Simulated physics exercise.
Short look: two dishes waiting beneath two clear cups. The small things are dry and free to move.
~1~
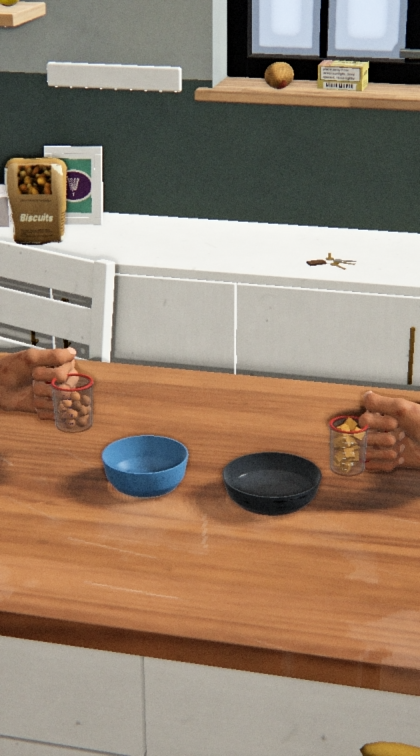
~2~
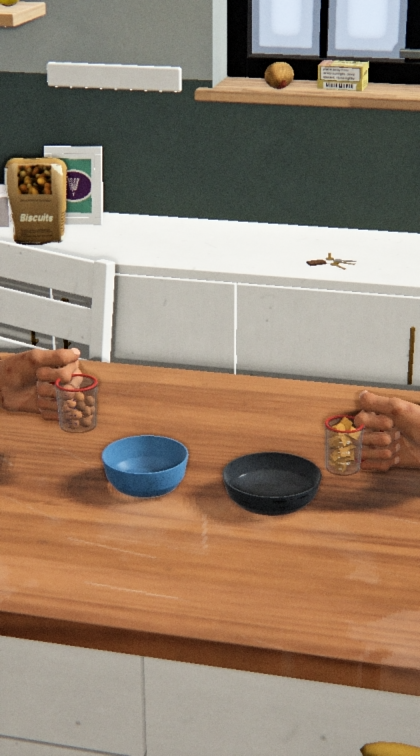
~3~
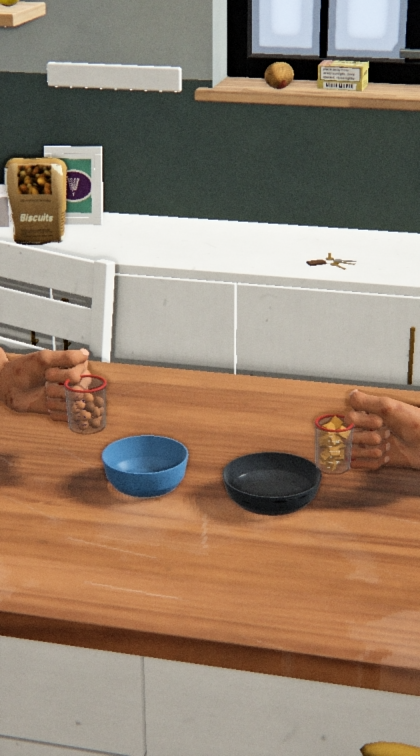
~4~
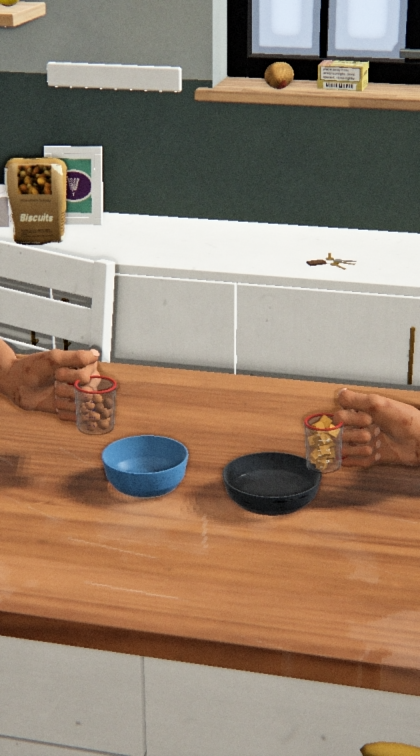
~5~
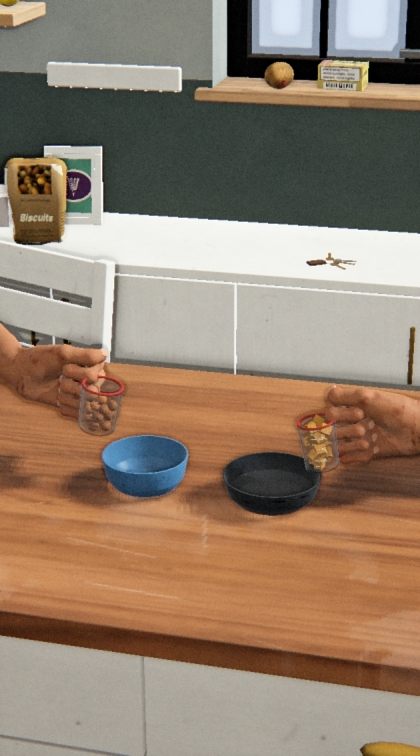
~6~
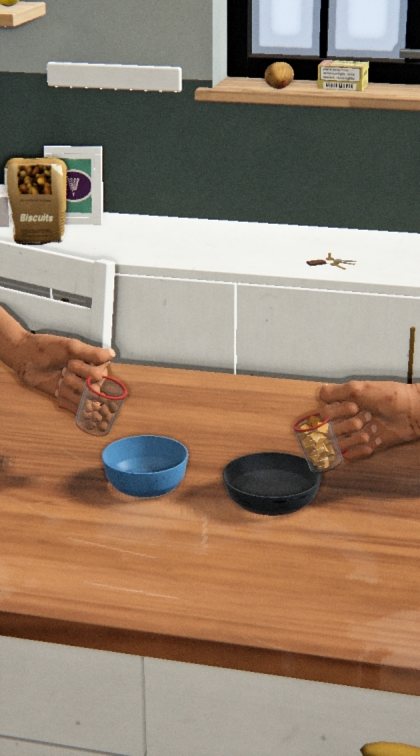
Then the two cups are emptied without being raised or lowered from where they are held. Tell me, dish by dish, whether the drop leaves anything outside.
In the end left misses nothing; right misses nothing.
Then, 0.49 s past the last view, left, all still in the cup; right, all still in the cup.
Then, 0.92 s past the last view, left, nearly all still in the cup, a small part in the dish; right, most still in the cup, about a quarter in the dish.
Then, 1.28 s past the last view, left, all in the dish; right, all in the dish.
Finally, left, all in the dish, none outside the dish; right, all in the dish, none outside the dish.
